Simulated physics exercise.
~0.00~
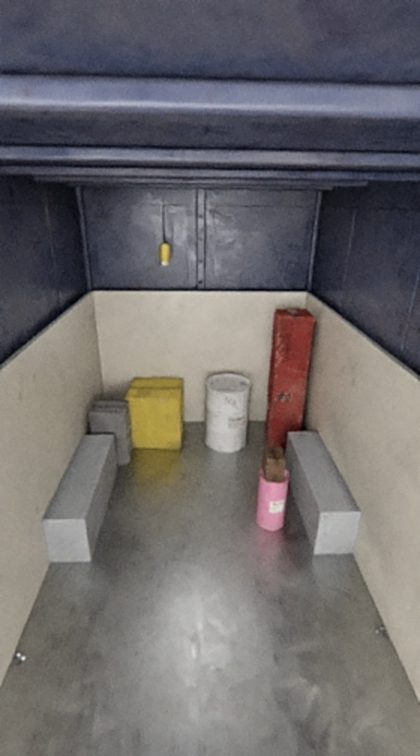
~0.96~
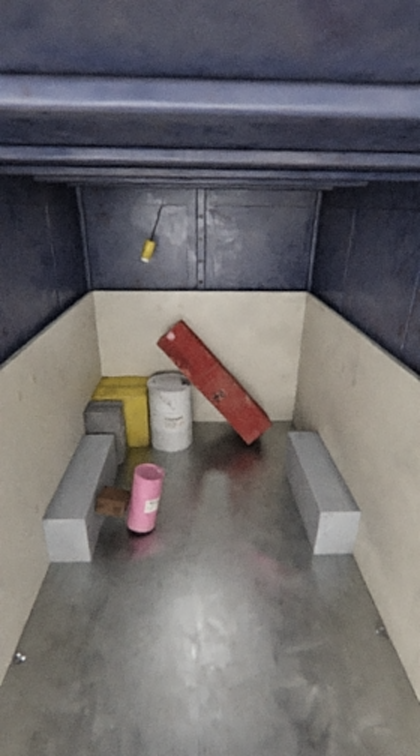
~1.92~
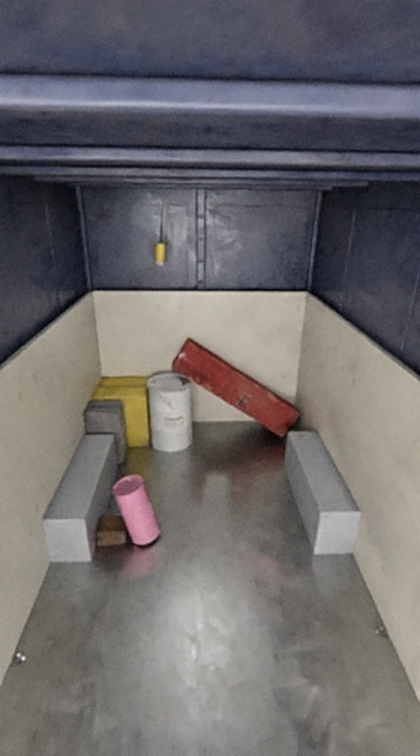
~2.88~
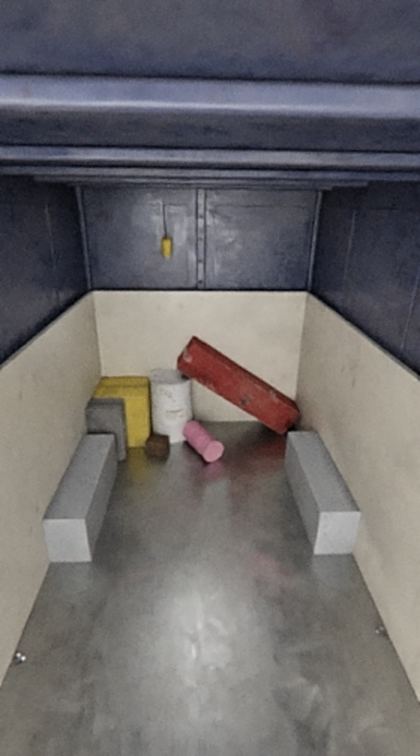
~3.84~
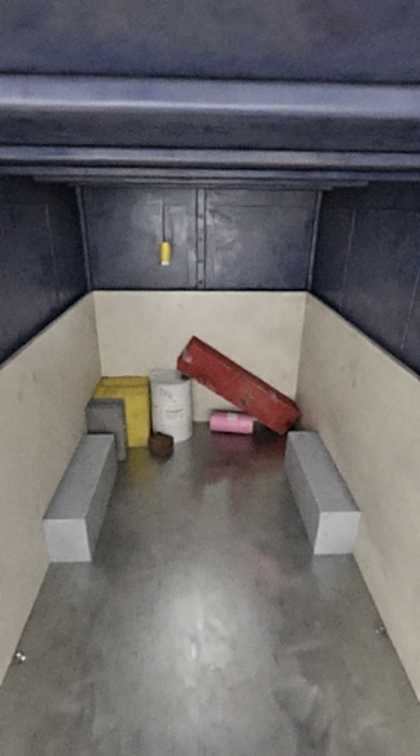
A red box tips left and stays leaning while a pink canister slides, topples and rolls backward.
